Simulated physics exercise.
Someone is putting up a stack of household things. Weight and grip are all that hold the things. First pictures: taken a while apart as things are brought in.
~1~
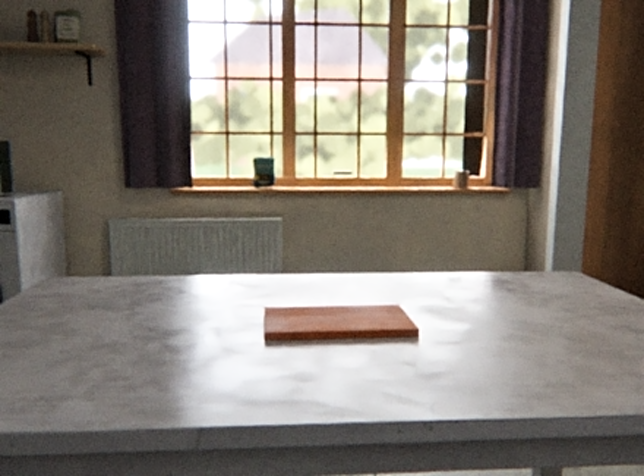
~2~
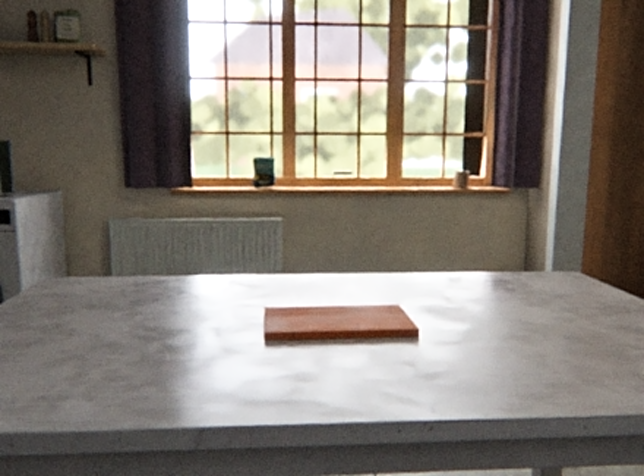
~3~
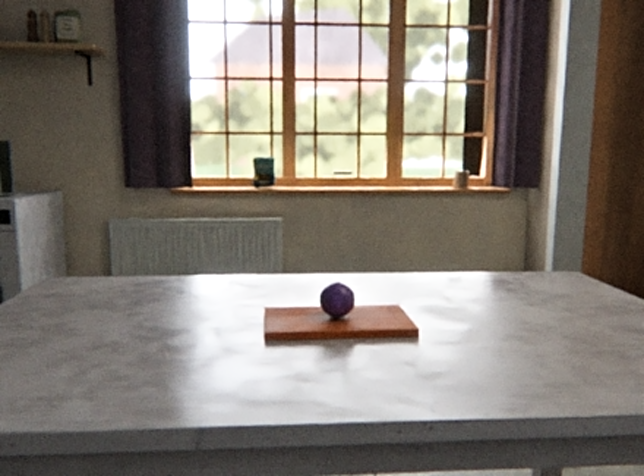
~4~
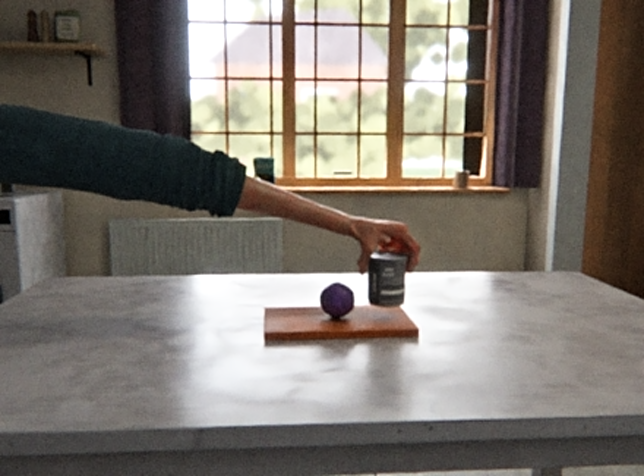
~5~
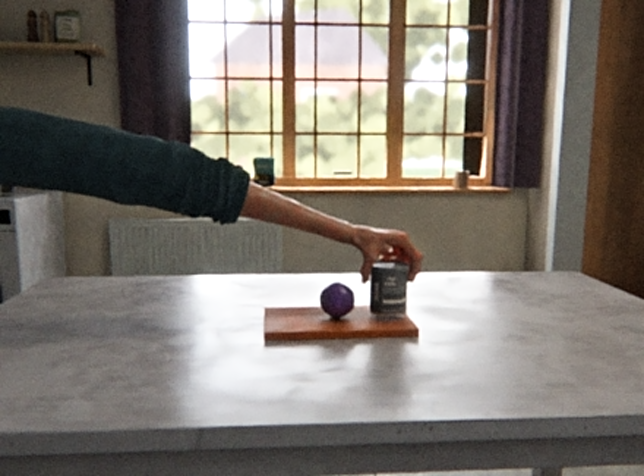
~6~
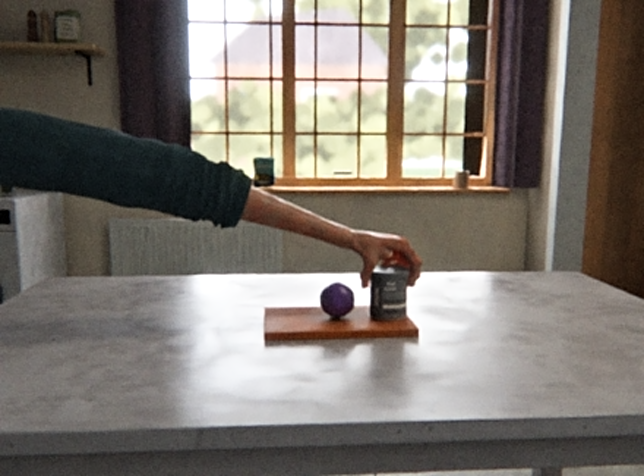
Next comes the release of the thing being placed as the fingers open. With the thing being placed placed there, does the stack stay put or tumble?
It stays put.
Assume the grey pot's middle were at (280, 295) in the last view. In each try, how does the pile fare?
Outcome: The pile is still standing.
Then, 0.30 s after the last picture, nothing has stirred.
Then, 0.70 s after the last picture, grey pot resting near (389, 293).
At rest, all 3 in place. Seen from the same camera at the end, grey pot near (389, 293). The pile holds.
